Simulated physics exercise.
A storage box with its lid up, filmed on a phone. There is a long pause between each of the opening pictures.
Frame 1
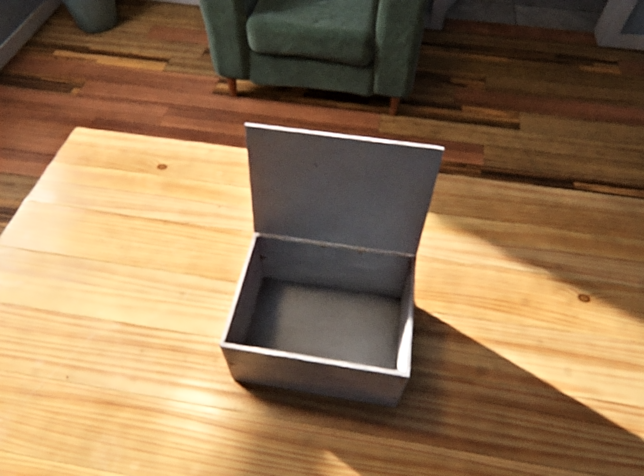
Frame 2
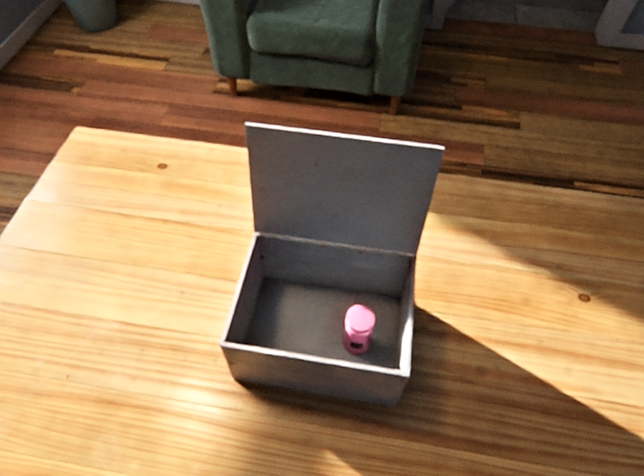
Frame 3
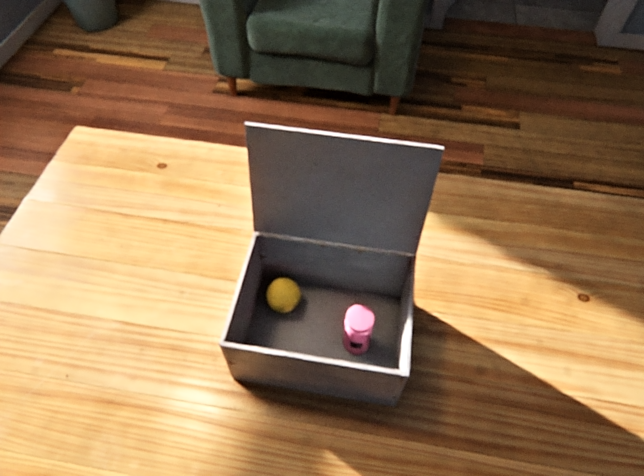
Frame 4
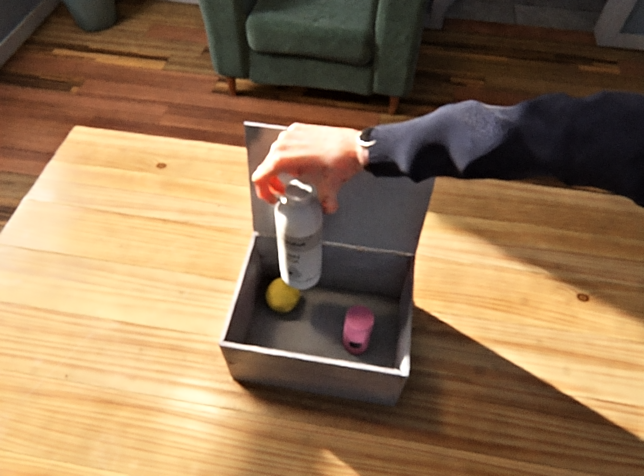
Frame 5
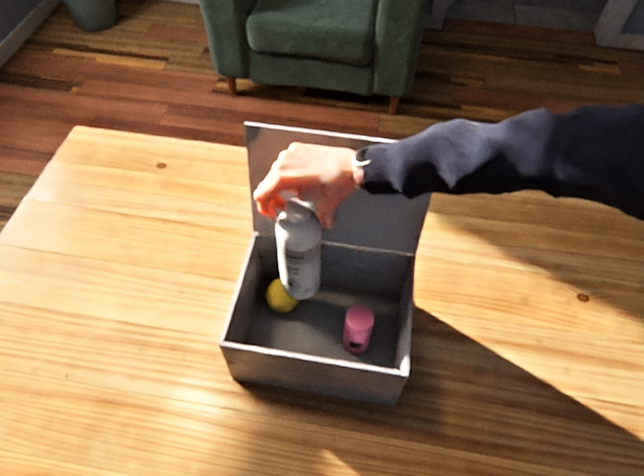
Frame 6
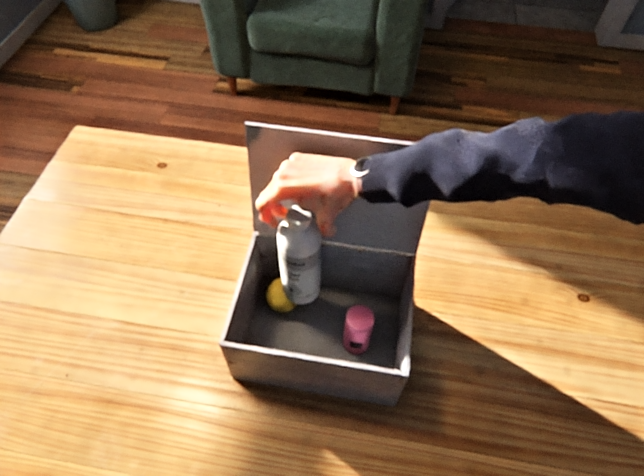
A hand lowers a white bottle into an open box holding a yellow lemon and a pink object.
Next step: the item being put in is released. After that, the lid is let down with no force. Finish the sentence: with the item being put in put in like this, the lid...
The lid closes fully.
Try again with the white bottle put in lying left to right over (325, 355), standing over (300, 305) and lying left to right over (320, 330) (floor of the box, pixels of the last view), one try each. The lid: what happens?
First - shut down; second - shut down; third - shut down.
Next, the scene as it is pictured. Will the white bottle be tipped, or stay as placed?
By the end it has leaned over.
Then, 0.40 s later than the last frame, white bottle tilted by 71° near (345, 294); yellow lemon moved a little.
Then, 1.20 s later than the last frame, lid starting down; white bottle on its side near (345, 292); yellow lemon moved a little.
Then, 1.70 s later than the last frame, lid 48° above the rim; white bottle on its side near (345, 292); yellow lemon moved a little.
Then, 2.00 s later than the last frame, lid 16° above the rim; white bottle on its side near (345, 292); yellow lemon moved a little.
When it is over, lid shut; lying over in the box, white bottle; the other 2 as before. End places, in pixels of the last picture, white bottle near (345, 292).
